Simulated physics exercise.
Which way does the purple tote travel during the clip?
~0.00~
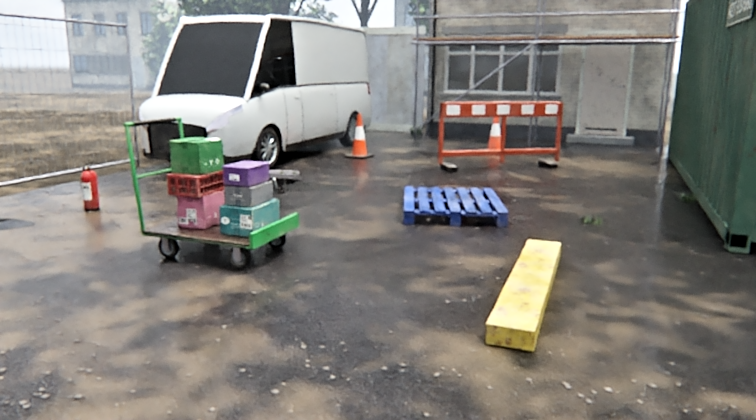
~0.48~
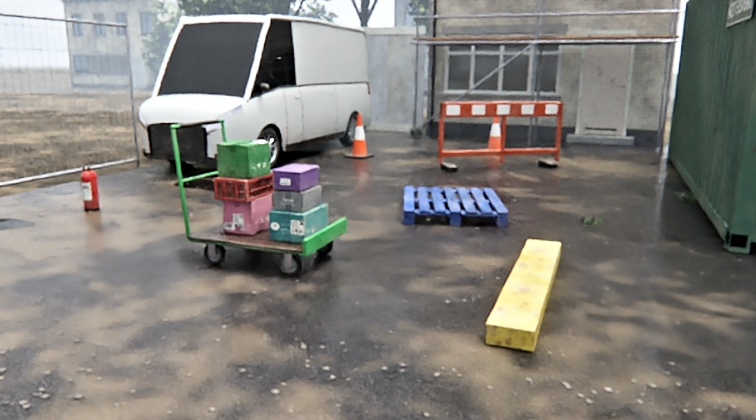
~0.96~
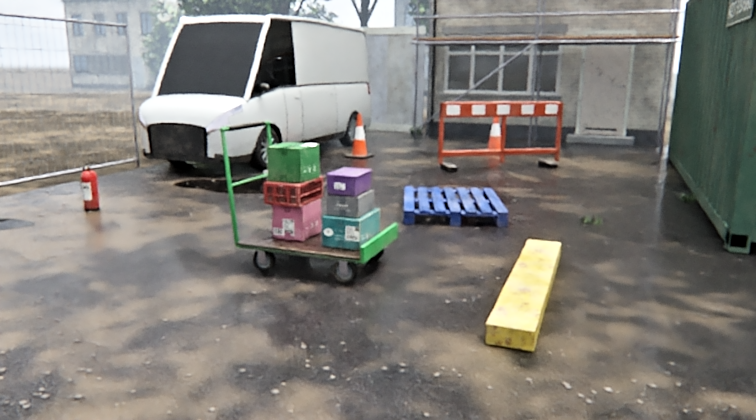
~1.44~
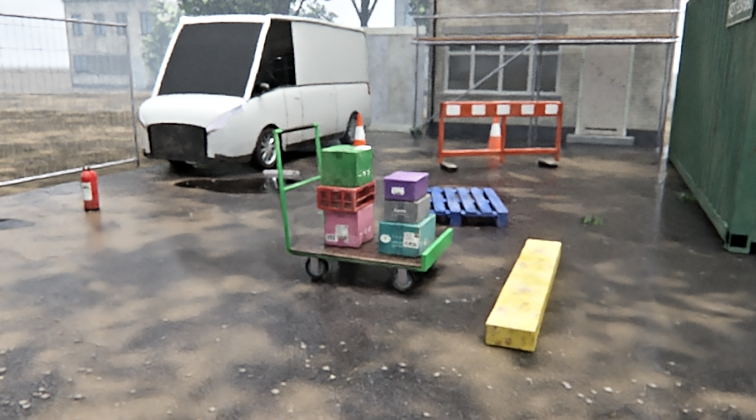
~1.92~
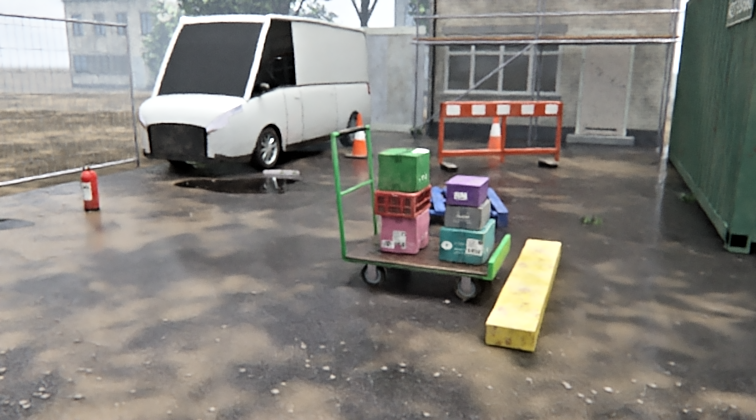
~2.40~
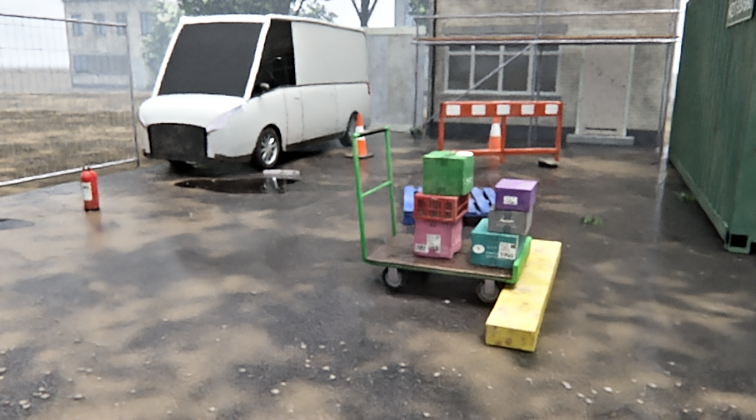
The purple tote moves to the right, riding along on the trolley.
